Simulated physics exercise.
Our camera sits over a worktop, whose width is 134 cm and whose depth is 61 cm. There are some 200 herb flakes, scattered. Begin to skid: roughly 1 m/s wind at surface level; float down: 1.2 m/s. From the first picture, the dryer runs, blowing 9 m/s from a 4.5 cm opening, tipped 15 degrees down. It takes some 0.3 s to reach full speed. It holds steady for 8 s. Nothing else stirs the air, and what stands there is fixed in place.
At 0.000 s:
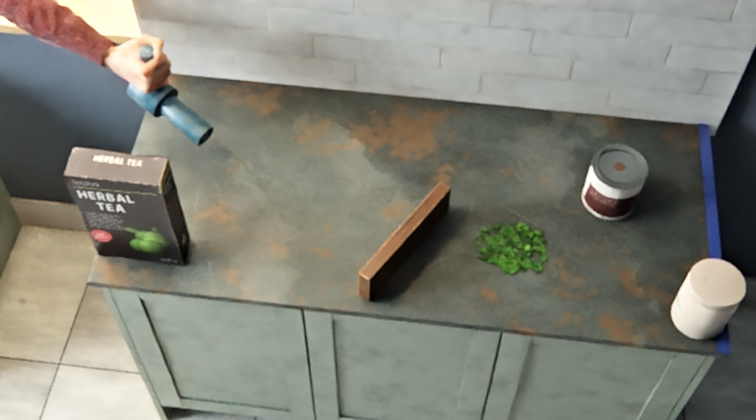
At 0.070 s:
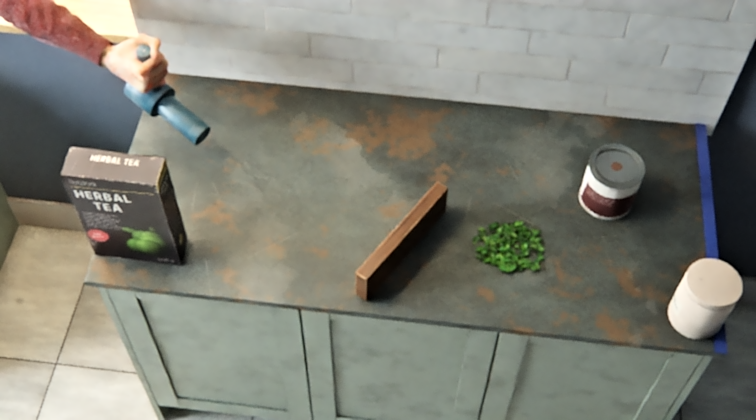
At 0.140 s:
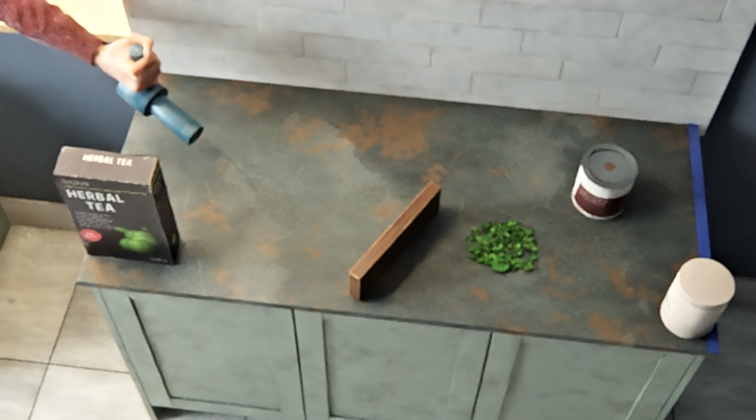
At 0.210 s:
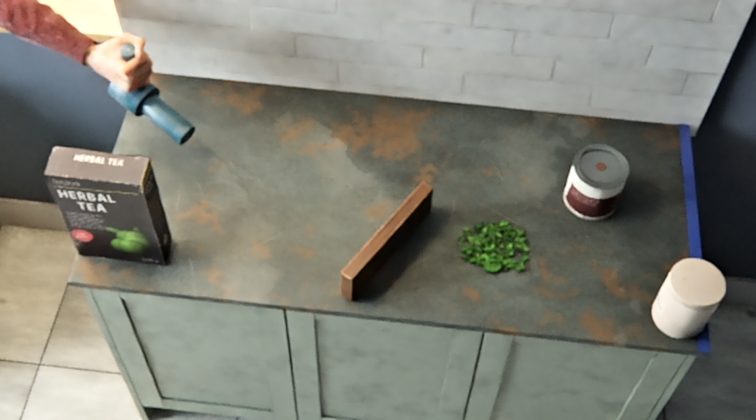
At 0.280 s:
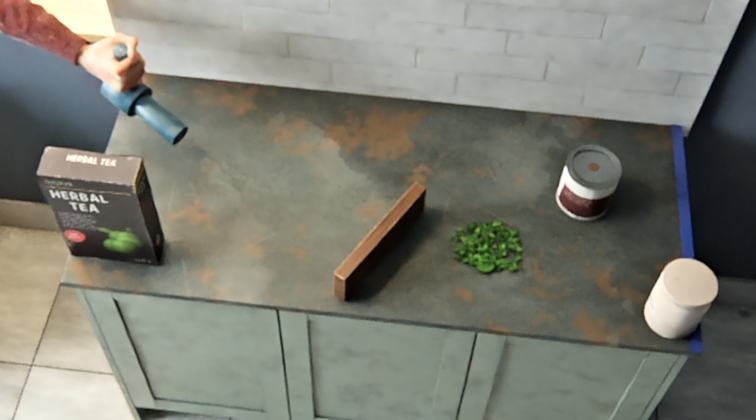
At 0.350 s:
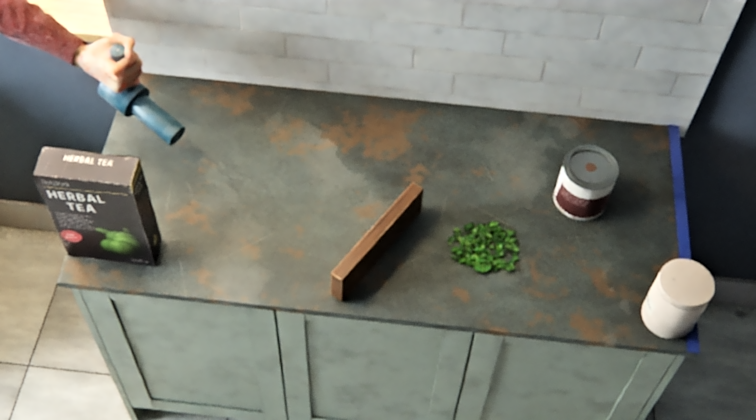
A hand in a red sleeve holds a blue dryer angled down over the far left of a mottled grey and rust-brown worktop, seen from above, with pale green cupboards below. A black herbal tea box stands at left, a brown board near the middle, green herb flakes beside it, and a grey-lidded tin and whitish container at right. Everything shifts slightly left as the camera drifts, while the flakes lie still.
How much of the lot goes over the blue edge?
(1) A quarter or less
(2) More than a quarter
(1) A quarter or less.
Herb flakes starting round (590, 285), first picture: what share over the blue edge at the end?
Roughly 0 per cent.
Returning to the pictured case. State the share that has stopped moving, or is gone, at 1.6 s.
Estimated share: Close to 100 per cent.
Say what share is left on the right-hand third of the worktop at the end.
40 %.
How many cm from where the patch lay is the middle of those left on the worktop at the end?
0 cm.
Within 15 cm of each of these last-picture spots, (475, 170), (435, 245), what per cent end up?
Estimates in listed order: 0 %; 80 %.
After 1.6 s, 0 % are on the move or not yet settled, 0 % are over the blue edge; the middle of those still in play is near (483, 247).
After 2.6 s, 0 % are on the move or not yet settled, 0 % are over the blue edge; the middle of those still in play is near (483, 247).
After 4.4 s, 0 % are on the move or not yet settled, 0 % are over the blue edge; the middle of those still in play is near (483, 247).
After 8.0 s, at the end, 0 % are over the blue edge; the middle of those still in play is near (483, 247).
